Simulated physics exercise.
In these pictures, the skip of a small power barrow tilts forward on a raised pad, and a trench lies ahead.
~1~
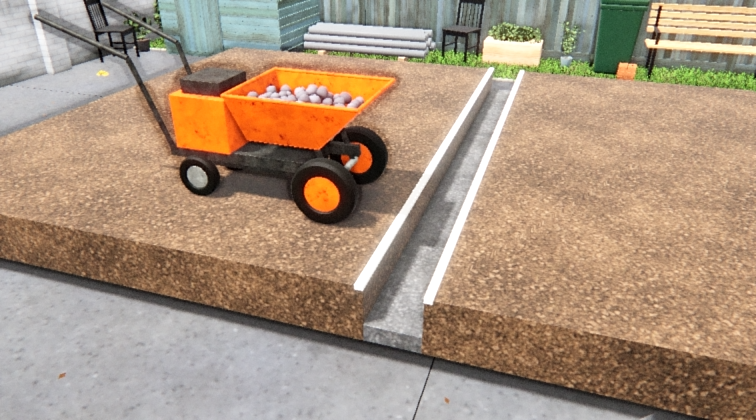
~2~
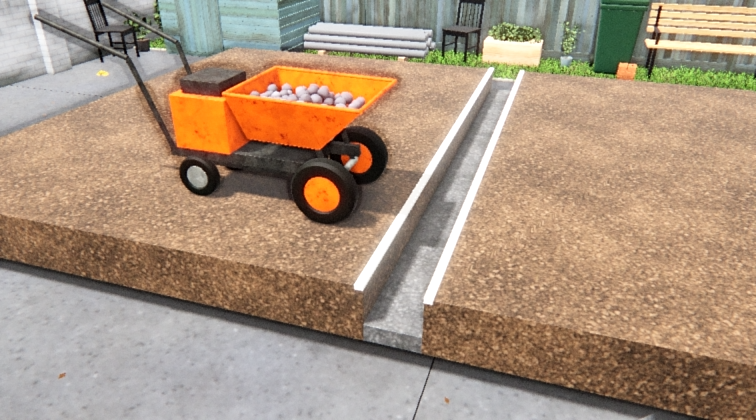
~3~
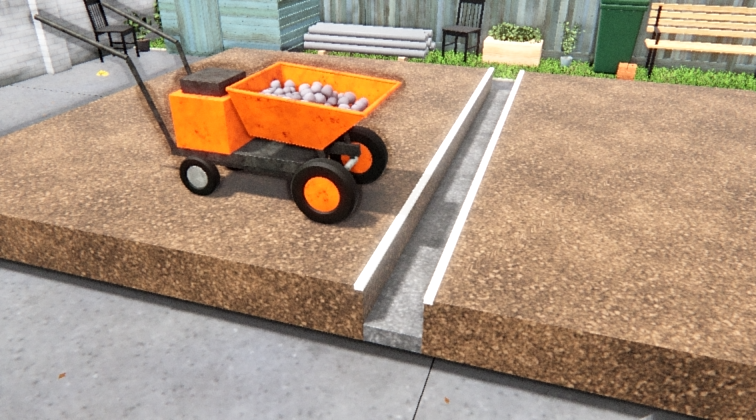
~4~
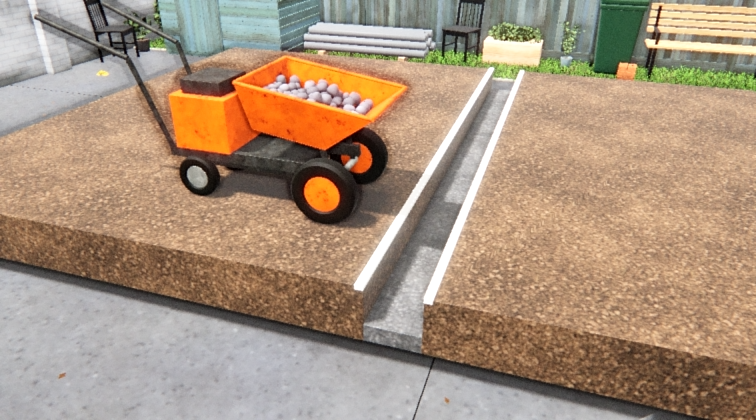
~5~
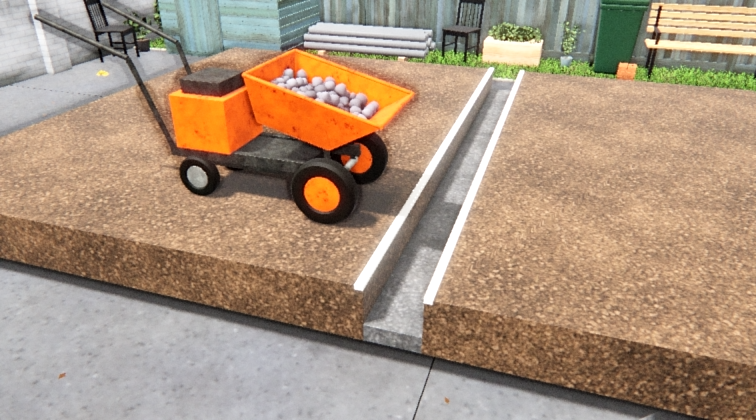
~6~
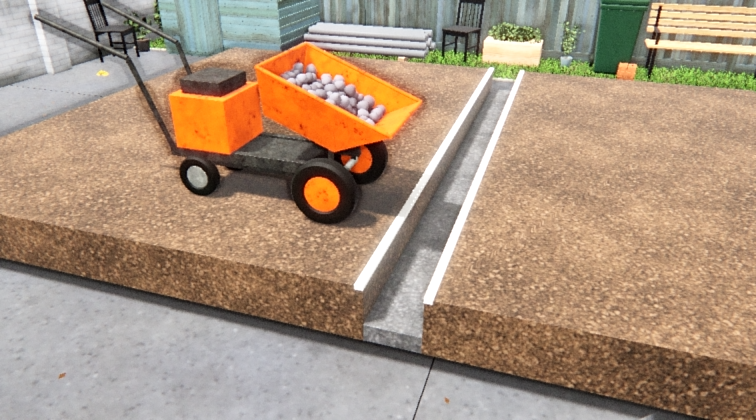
Orange power barrow standing still beside a narrow trench, its skip of grey cobbles gradually tilting forward to the right.
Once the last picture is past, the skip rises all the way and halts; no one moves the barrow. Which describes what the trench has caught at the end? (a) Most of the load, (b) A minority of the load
(a) Most of the load.
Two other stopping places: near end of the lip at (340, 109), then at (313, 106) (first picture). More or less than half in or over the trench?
Spot 1 gives the bigger portion, spot 2 gives the bigger portion.
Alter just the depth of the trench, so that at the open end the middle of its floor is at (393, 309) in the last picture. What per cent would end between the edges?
The share comes to around 40 percent.
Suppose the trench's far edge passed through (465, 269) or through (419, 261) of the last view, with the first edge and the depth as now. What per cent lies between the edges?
Lab note: Try one 100 per cent, try two 10 per cent.
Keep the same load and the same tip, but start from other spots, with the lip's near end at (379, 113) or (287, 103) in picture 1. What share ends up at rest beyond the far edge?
First spot 70 per cent, second spot 0 per cent.
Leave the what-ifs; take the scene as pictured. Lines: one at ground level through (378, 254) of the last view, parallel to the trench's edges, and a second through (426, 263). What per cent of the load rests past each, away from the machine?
First 100 in a hundred, second 50 in a hundred.
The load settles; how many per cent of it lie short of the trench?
About 0 %.
Soon, skip tipped steeply; all in the skip.
A while on, skip tipped right over; about a quarter in the skip; about half in or heaped over the trench; about a quarter beyond it.
Towards the end, skip tipped right over; about two thirds in or heaped over the trench; about a third beyond it.
Finally, skip tipped right over; about two thirds in or heaped over the trench; about a third beyond it.
